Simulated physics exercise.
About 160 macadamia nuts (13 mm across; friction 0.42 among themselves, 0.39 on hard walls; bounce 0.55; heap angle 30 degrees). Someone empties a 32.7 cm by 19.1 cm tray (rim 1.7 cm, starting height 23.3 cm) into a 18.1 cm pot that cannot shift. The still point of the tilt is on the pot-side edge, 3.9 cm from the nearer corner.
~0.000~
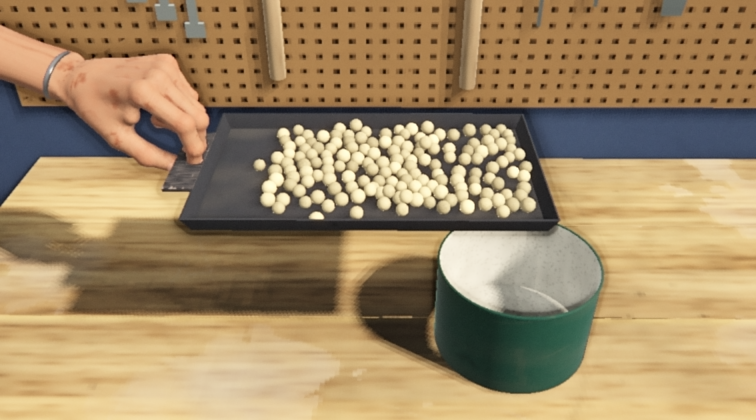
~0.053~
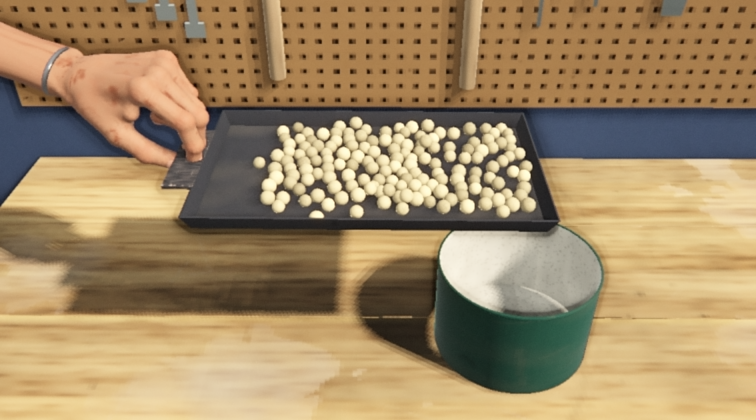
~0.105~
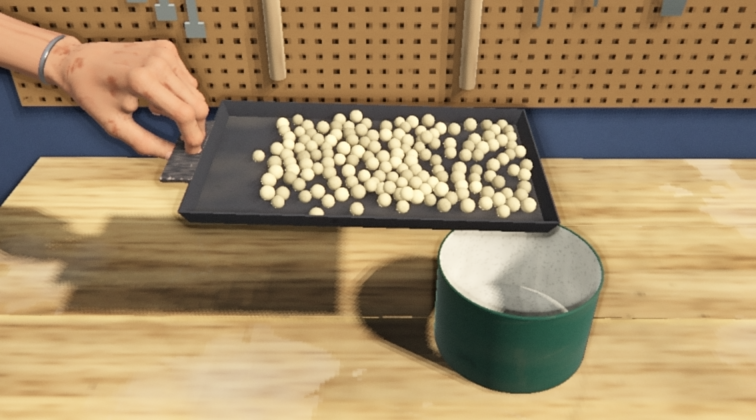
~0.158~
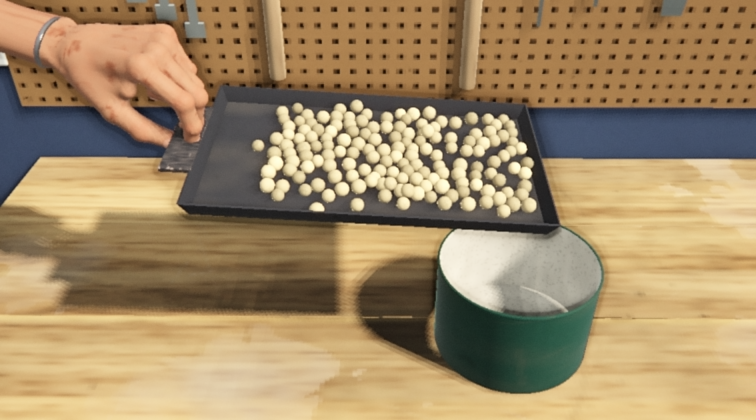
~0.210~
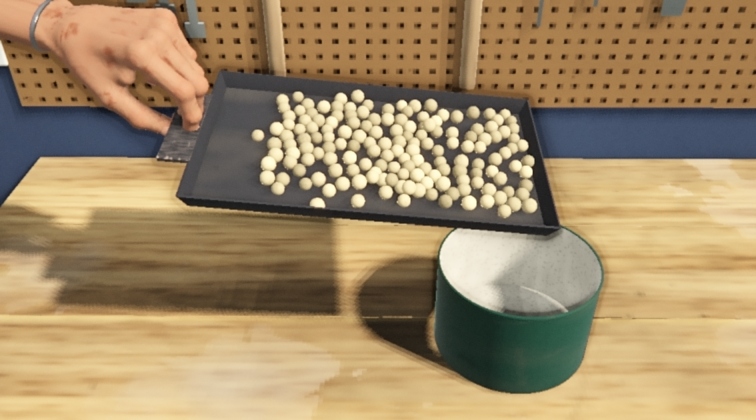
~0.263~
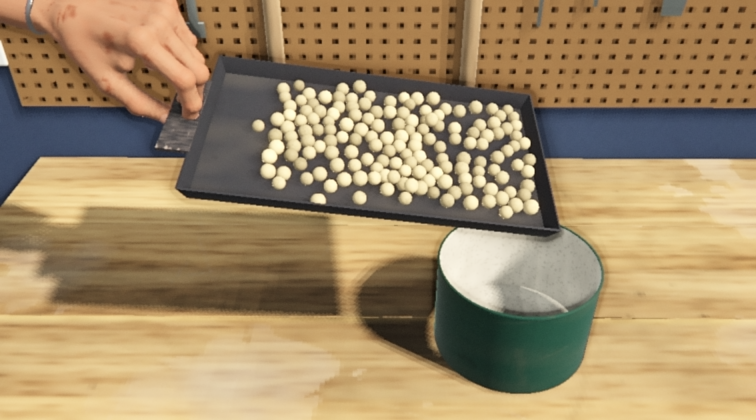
A hand slowly lifts the left side of a dark tray of pale round nuts.
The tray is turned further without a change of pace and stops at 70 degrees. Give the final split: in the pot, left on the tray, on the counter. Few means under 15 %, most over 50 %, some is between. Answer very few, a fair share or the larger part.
Pot: Very few, tray: Very few, counter: The larger part.
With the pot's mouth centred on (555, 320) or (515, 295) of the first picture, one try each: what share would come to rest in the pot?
Some 85 and 60 per cent.
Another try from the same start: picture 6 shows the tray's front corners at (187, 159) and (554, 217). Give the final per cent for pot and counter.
Pot 65, counter 30.
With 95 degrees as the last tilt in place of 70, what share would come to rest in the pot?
Then about 0 per cent.
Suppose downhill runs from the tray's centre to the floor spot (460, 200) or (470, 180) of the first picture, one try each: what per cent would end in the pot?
Some 30 and 65 per cent.
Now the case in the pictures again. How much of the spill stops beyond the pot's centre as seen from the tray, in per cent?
Roughly 70 per cent.
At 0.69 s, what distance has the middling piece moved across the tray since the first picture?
About 6 cm.
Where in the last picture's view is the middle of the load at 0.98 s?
Around (497, 179).
After 0.69 s, tilt 40 degrees; the tray holds 100 %, the pot 0 %.
Then, at 0.98 s, tilt 59 degrees; the tray holds 90 %, the pot 0 %.
After 1.37 s, tilt 70 degrees; the tray holds 20 %, the pot 0 %.
In the end, at 3.0 s, pot 0 %, tray 0 %, counter 100 %.
